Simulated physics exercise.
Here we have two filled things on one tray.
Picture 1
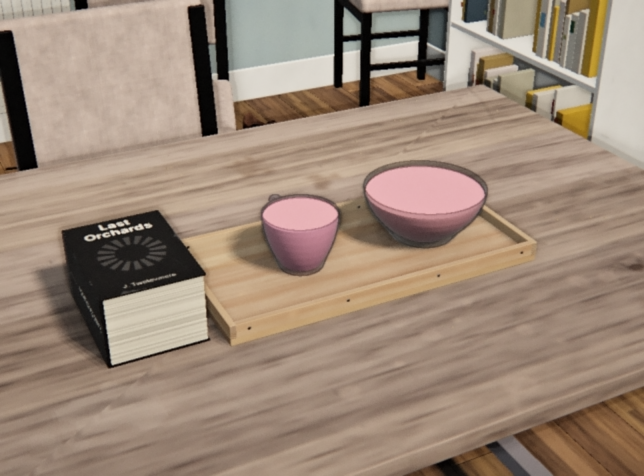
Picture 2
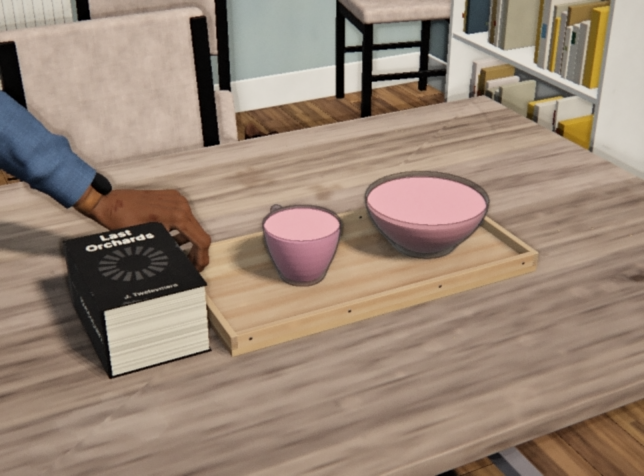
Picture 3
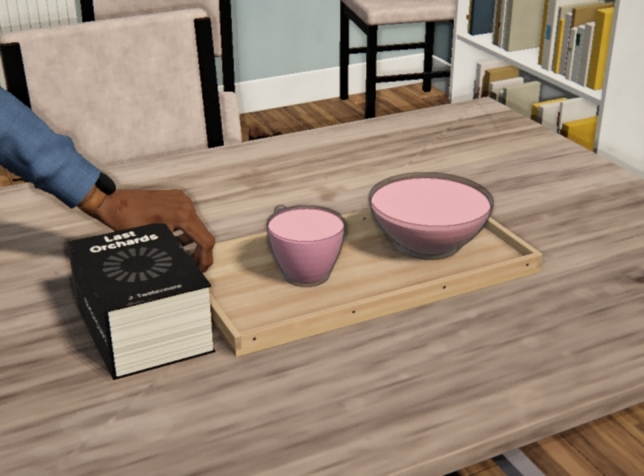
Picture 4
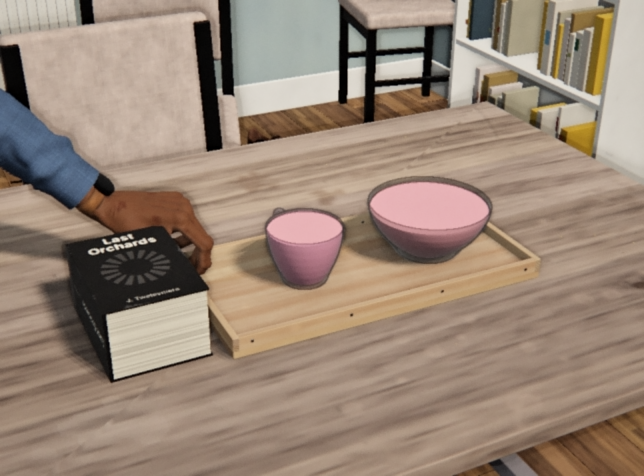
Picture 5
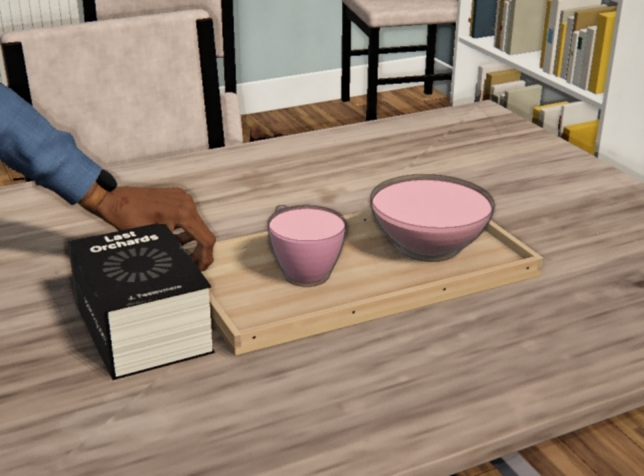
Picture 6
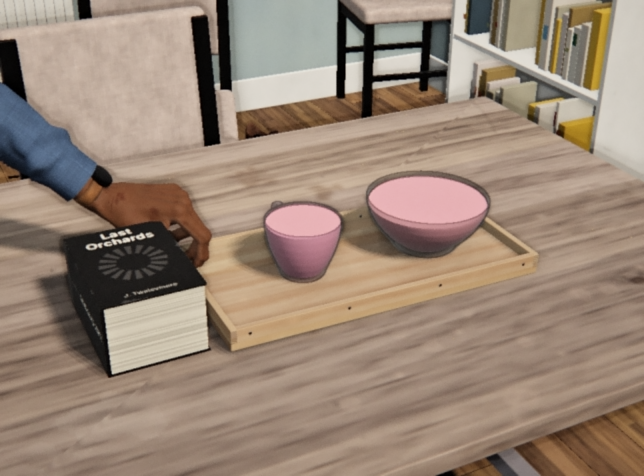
On a wooden table, a light wooden tray holds a cup and a bowl, both nearly full of something pink, beside a thick black book on the left. A hand in a blue sleeve then comes in from the left and grips the tray's near-left end, and the tray barely moves.
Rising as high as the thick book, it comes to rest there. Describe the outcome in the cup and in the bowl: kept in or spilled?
Cup spilled, bowl spilled.
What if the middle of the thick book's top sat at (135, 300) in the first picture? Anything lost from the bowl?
Outcome: Stays full.
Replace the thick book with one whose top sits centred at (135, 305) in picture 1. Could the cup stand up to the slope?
Survives.
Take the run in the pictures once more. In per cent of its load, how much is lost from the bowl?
About 24%.
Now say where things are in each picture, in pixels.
In the first frame, the tray lies flat; cup (301, 236) nearly full; bowl (424, 208) nearly full; thick book (157, 321).
In the second frame, a hand takes the end of the tray; cup nearly full, surface at (302, 226); bowl nearly full, surface at (426, 202).
In the third frame, the tray slopes by about 0°; cup (306, 247) nearly full; bowl (430, 219) nearly full.
In the fourth frame, the end is rising; cup nearly full, surface at (304, 229); bowl nearly full, surface at (429, 207); thick book (160, 336).
In the fifth frame, the end has come up a little; cup (307, 247) nearly full; bowl (431, 221) nearly full.
In the sixth frame, slope near 1°; cup nearly full, surface at (303, 222); bowl nearly full, surface at (427, 202); thick book (158, 331).
A moment on, the tray slopes by about 7°; cup, all is still inside; bowl, all is still inside.
Further on, the tray slopes by about 15°; cup, a puddle lies under it; bowl, a puddle lies under it.
When it is over, the tray slopes by about 13°, resting on the thick book; cup, a puddle lies under it; bowl, a puddle lies under it.
